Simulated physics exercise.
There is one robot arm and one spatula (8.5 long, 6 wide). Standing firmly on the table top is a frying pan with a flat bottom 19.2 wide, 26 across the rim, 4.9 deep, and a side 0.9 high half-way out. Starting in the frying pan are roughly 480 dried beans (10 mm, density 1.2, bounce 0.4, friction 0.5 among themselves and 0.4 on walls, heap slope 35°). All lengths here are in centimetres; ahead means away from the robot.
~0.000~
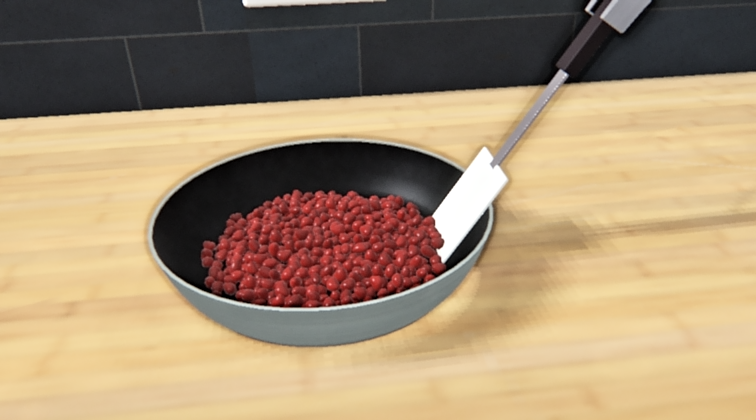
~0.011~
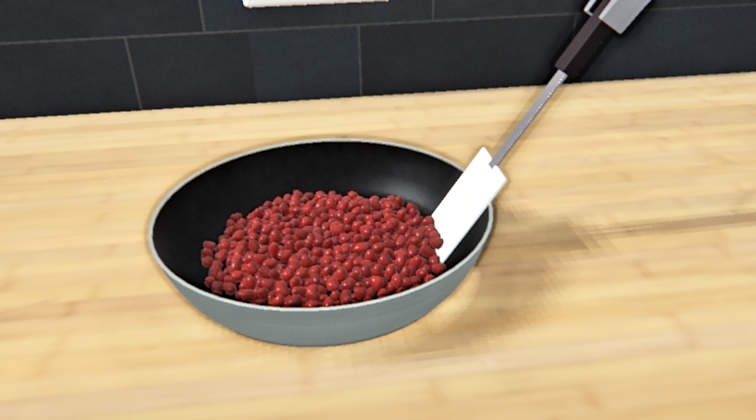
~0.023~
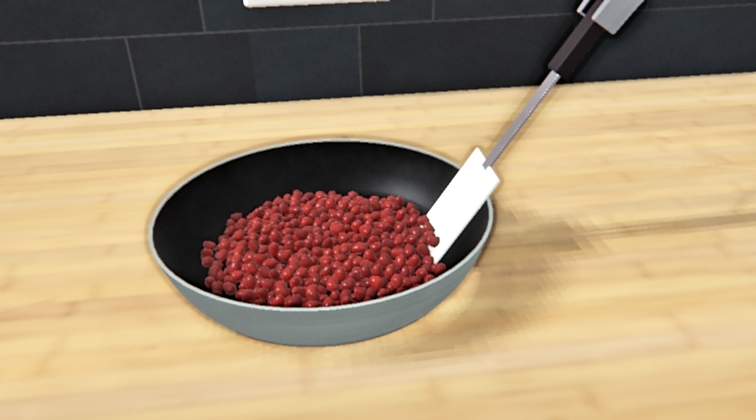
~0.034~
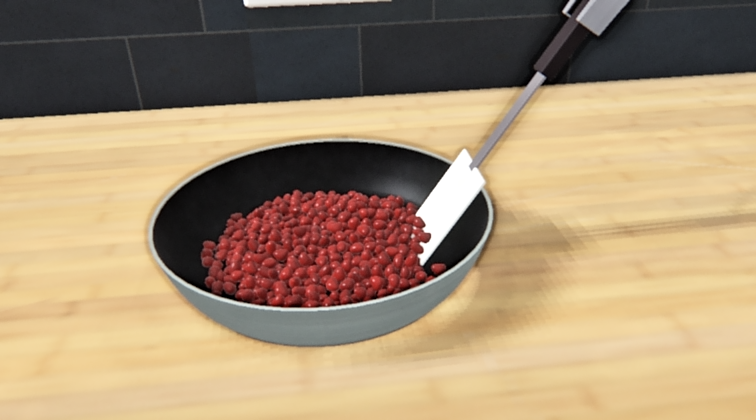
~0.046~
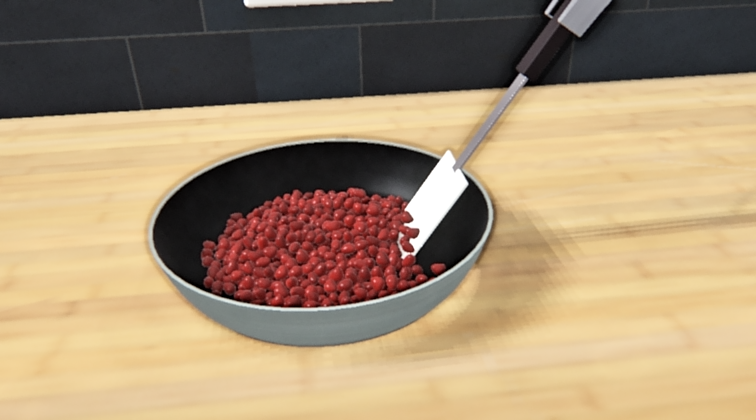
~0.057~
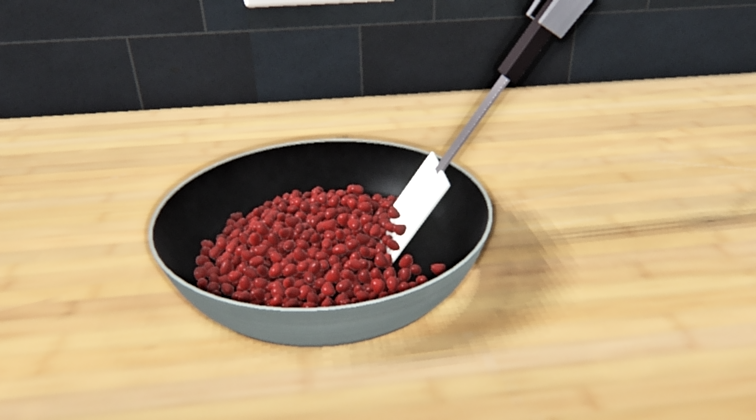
A spatula moves left through the frying pan, pushing into the heap of red beans.
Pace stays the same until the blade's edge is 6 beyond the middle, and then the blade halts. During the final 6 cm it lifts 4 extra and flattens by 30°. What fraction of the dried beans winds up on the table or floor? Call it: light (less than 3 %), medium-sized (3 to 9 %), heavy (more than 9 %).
It comes out medium-sized.
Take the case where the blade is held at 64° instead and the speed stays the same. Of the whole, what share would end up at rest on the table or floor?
In that case around 5 per cent.
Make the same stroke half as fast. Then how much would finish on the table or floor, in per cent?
Then roughly 0 percent.
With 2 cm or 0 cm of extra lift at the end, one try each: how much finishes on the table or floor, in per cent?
I'd put it near 0 in a hundred, then near 0 in a hundred.
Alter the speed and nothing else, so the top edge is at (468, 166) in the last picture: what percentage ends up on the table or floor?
0 %.
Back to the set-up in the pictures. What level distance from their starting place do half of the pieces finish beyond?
Roughly 3 cm.
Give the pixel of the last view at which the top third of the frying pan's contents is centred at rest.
Pixel position: Approx. (219, 248).
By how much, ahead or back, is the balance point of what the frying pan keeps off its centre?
Ahead, by around 4.0 cm.
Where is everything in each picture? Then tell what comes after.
Spatula top edge at (496, 163), sloping 56°; upper third of the load around (330, 241), from x 205 to 440, top at y 195; 479 in the frying pan, in the first frame.
Spatula top edge at (495, 163), sloping 56°; upper third of the load around (330, 241), from x 205 to 440, top at y 195, in the second frame.
Spatula top edge at (488, 164), sloping 56°; upper third of the load around (334, 241), from x 205 to 440, top at y 195, in the third frame.
Spatula top edge at (475, 165), sloping 56°; upper third of the load around (336, 239), from x 205 to 440, top at y 195, in the fourth frame.
Spatula top edge at (458, 166), sloping 56°; upper third of the load around (330, 237), from x 205 to 440, top at y 195, in the fifth frame.
Spatula top edge at (441, 168), sloping 56°; upper third of the load around (323, 234), from x 200 to 440, top at y 190; 479 in the frying pan, in the sixth frame.
By 0.08 s, sloping 56°, highest piece 5 above the table; 479 in the frying pan.
By 0.11 s, sloping 46°, highest piece 5 above the table; 479 in the frying pan.
By 0.33 s, sloping 26°, highest piece 5 above the table; 453 in the frying pan, 21 on the table or floor, 5 on the blade or in flight.
By 1.38 s, sloping 26°, highest piece 5 above the table; 453 in the frying pan, 26 on the table or floor.
Final count, 453 in the frying pan, 26 on the table or floor. That is 5 % on the table or floor.
